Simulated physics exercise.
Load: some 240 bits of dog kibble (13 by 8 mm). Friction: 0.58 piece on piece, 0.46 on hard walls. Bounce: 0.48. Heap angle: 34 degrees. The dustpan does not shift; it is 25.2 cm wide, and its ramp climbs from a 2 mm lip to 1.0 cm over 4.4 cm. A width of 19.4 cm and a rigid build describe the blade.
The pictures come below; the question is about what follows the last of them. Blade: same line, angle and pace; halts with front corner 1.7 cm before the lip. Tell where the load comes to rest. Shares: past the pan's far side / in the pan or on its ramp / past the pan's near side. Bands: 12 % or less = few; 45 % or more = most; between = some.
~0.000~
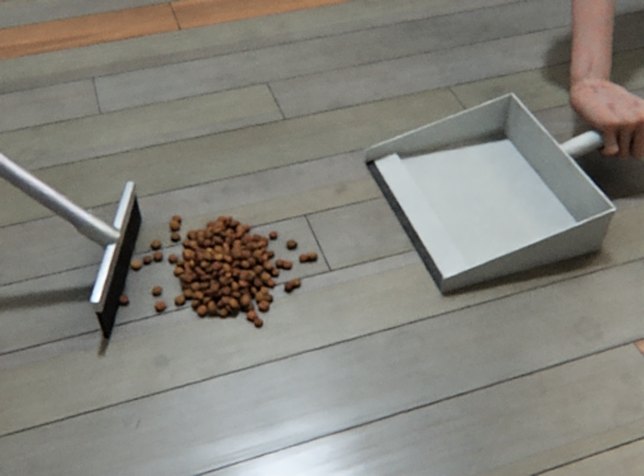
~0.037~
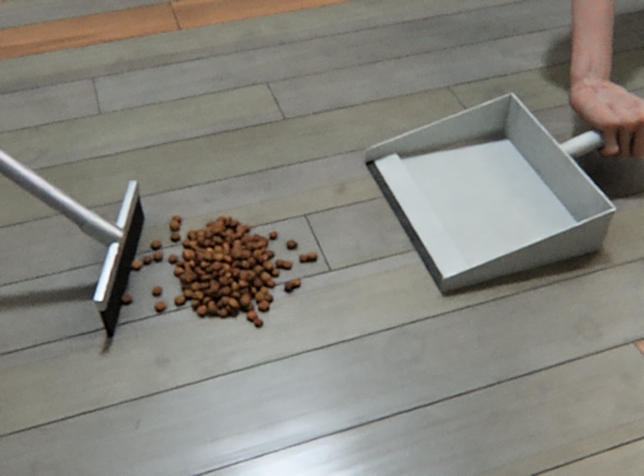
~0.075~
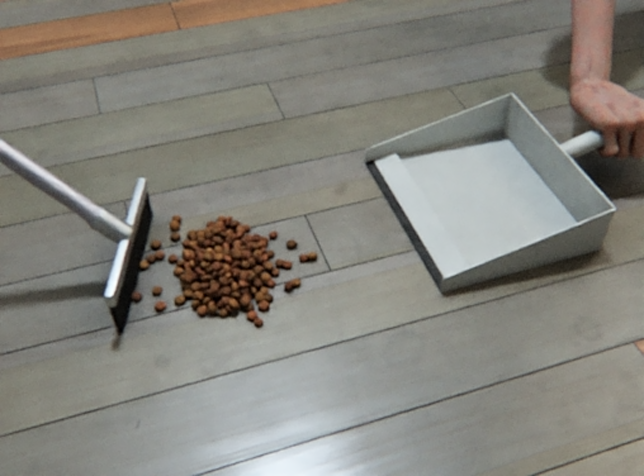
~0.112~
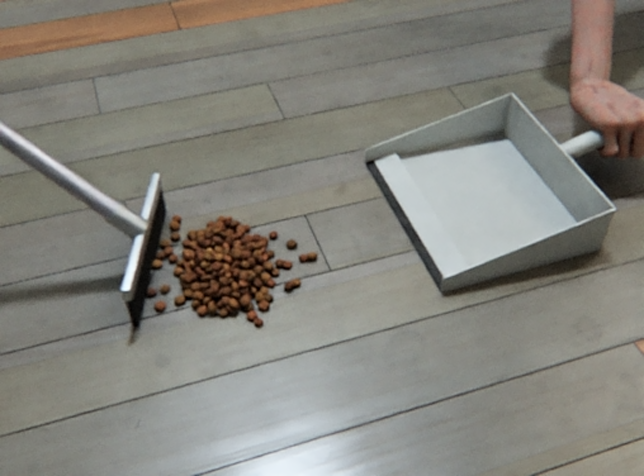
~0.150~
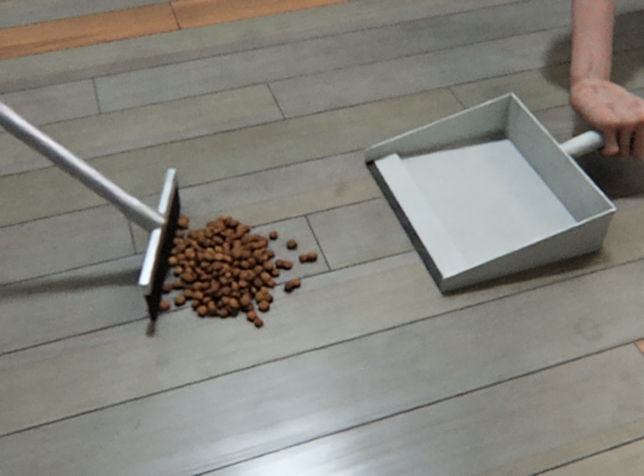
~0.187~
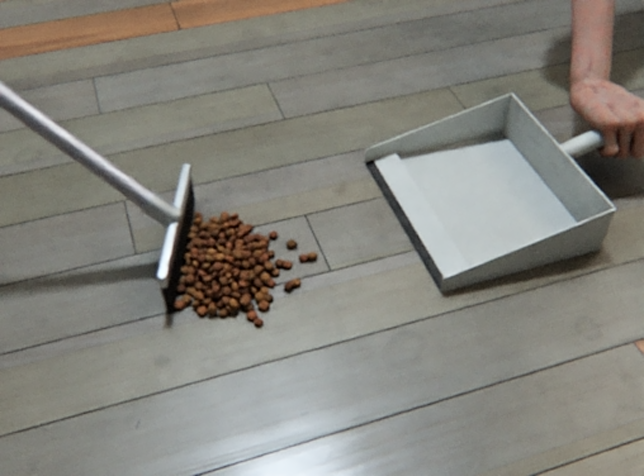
Shares - past the pan's far side: Few; in the pan or on its ramp: Few; past the pan's near side: Few.
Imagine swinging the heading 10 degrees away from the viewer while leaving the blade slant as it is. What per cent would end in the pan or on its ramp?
In that case around 0 per cent.
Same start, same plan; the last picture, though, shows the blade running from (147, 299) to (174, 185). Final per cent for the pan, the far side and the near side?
Per cent by place - pan 15, far side 0, near side 5.
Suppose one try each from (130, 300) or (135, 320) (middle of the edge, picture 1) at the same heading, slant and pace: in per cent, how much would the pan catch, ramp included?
10 and 15 per cent, roughly.
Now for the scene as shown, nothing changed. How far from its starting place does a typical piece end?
I'd put it near 18 cm.
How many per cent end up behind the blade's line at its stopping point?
Roughly 40 per cent.
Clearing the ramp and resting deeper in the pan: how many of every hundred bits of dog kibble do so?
About 0 %.
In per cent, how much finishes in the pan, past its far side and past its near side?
Far: 0; pan: 5; near: 0 (percent).
Then, at 0.40 s, middle of the blade 17 cm from the lip; 0 % over the lip, far side 0 %, near side 0 %.
Then, at 0.55 s, middle of the blade 9 cm from the lip; 0 % over the lip, far side 0 %, near side 0 %.
After 0.82 s, middle of the blade 5 cm from the lip; 5 % over the lip, far side 0 %, near side 0 %.
By 1.2 s all is still; far side 0 %, pan 5 %, near side 0 %, in front of the lip or behind the blade 95 %.
